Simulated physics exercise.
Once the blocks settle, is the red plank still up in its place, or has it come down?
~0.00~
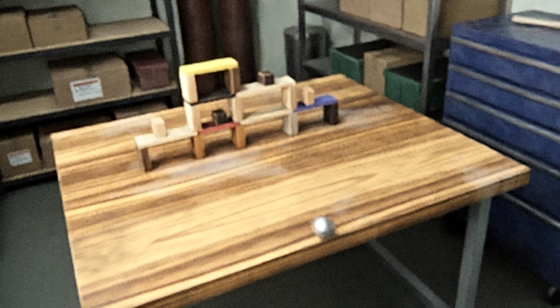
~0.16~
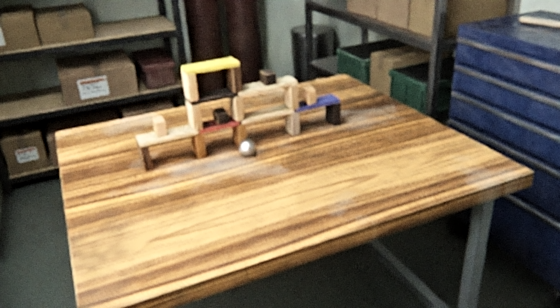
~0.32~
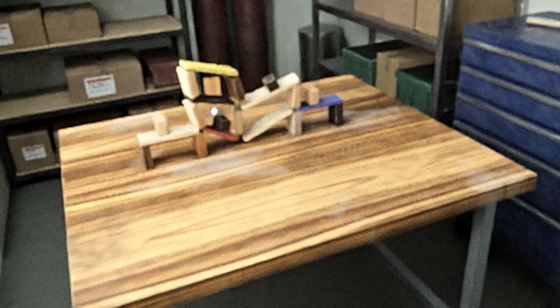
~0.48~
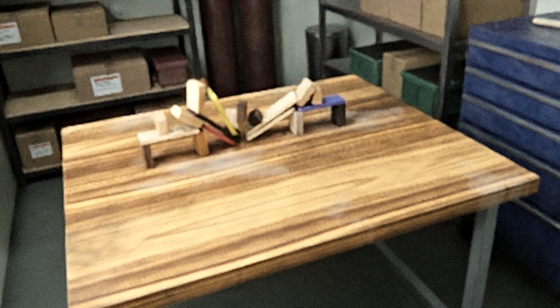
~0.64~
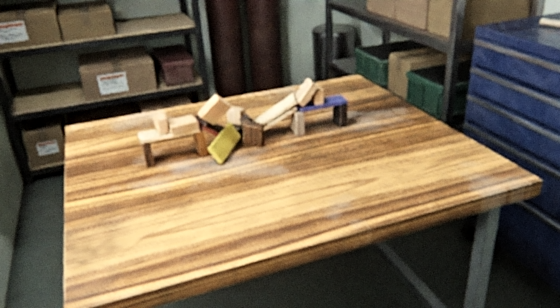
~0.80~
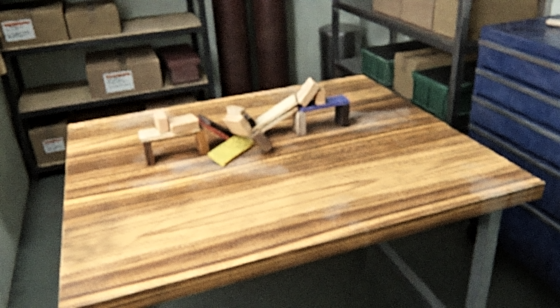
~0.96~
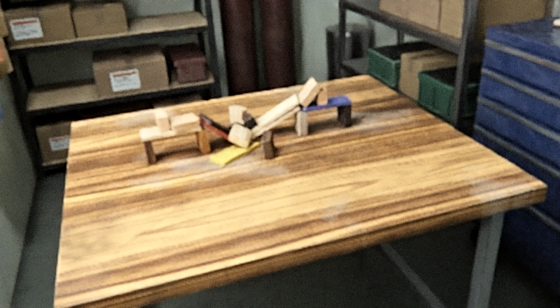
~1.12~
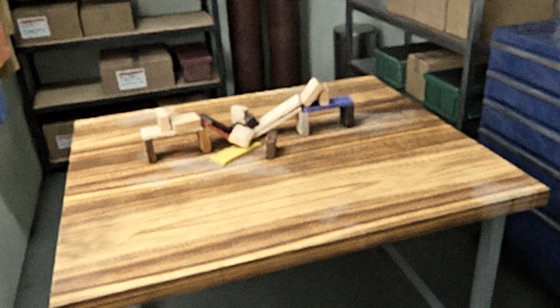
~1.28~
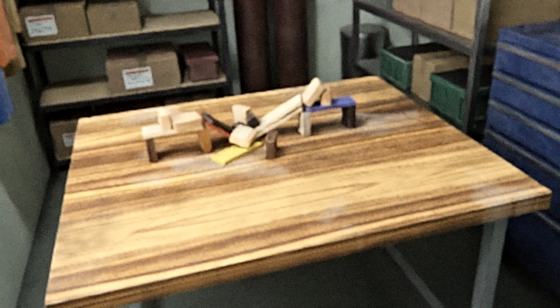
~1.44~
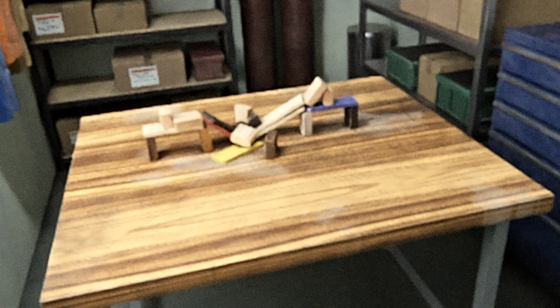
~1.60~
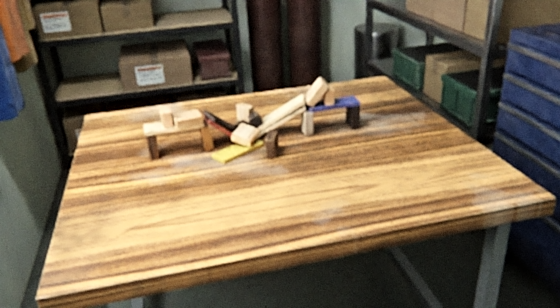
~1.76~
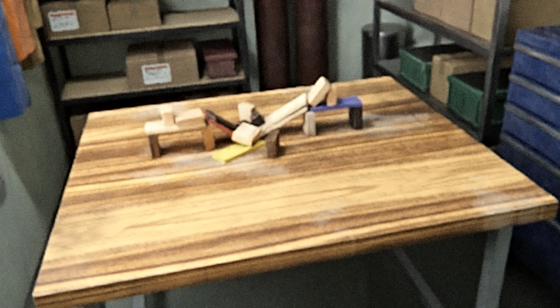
The red plank comes down. It ends up tilted among the fallen blocks in the middle of the structure.
